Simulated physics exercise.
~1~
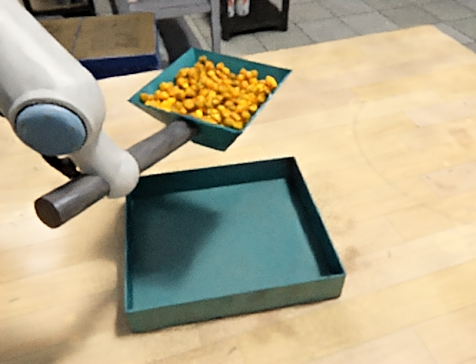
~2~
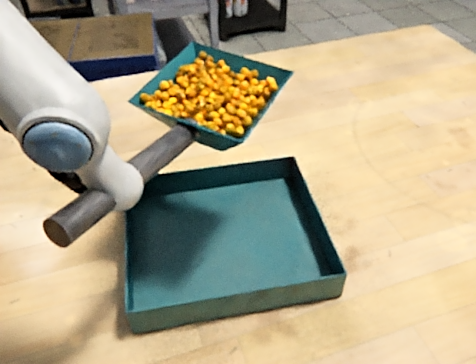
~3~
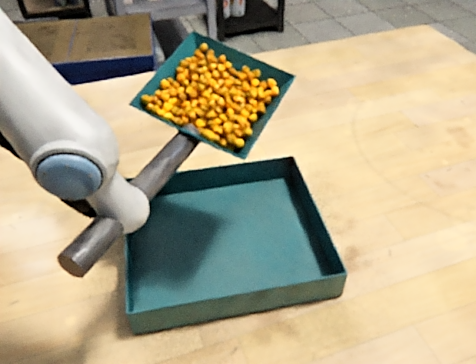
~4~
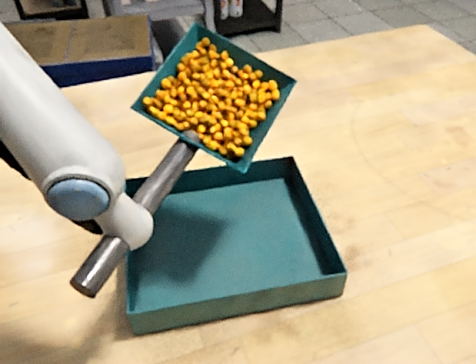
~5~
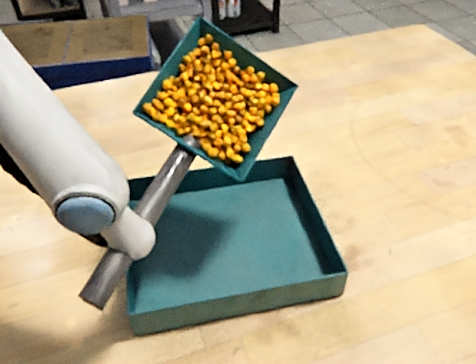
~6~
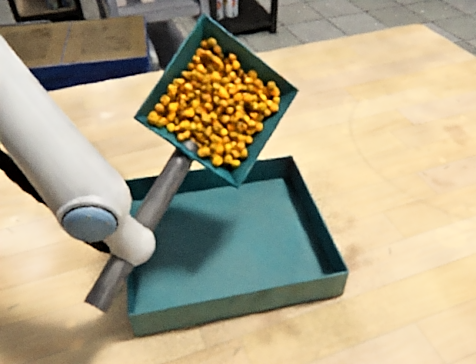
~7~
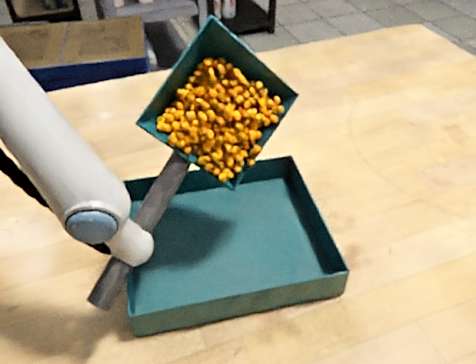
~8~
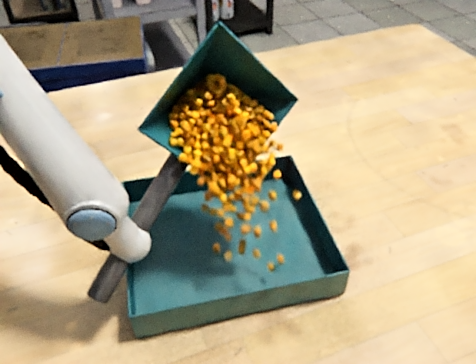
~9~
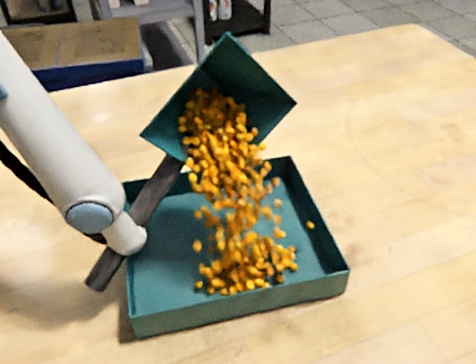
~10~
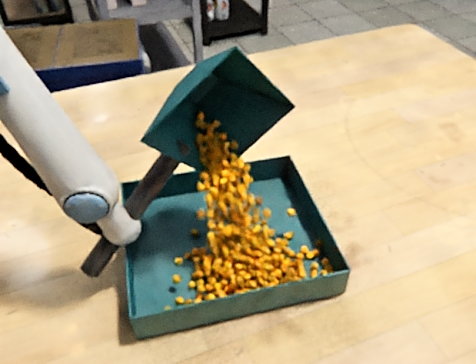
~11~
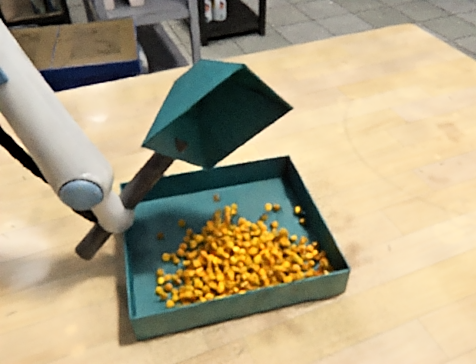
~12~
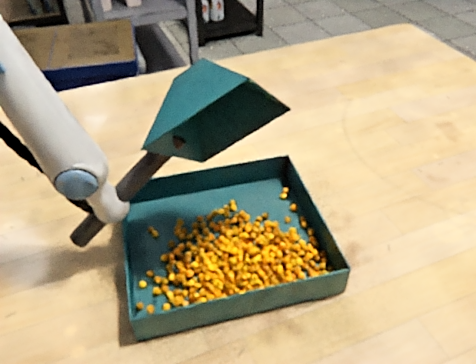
On a pale wooden table in a tiled room, seen from above at an angle, an open teal tray sits near the center. A white robot arm with a blue-grey joint reaches in from the left, gripping the dark grey handle of a teal scoop heaped with orange-yellow kernels above the tray's far side. The arm steadily rolls the scoop over, and the kernels slide toward its lower edge. They begin spilling, then pour in a thick stream into the tray. Finally the emptied scoop hangs tipped over, with the kernels heaped and scattered across the tray below.
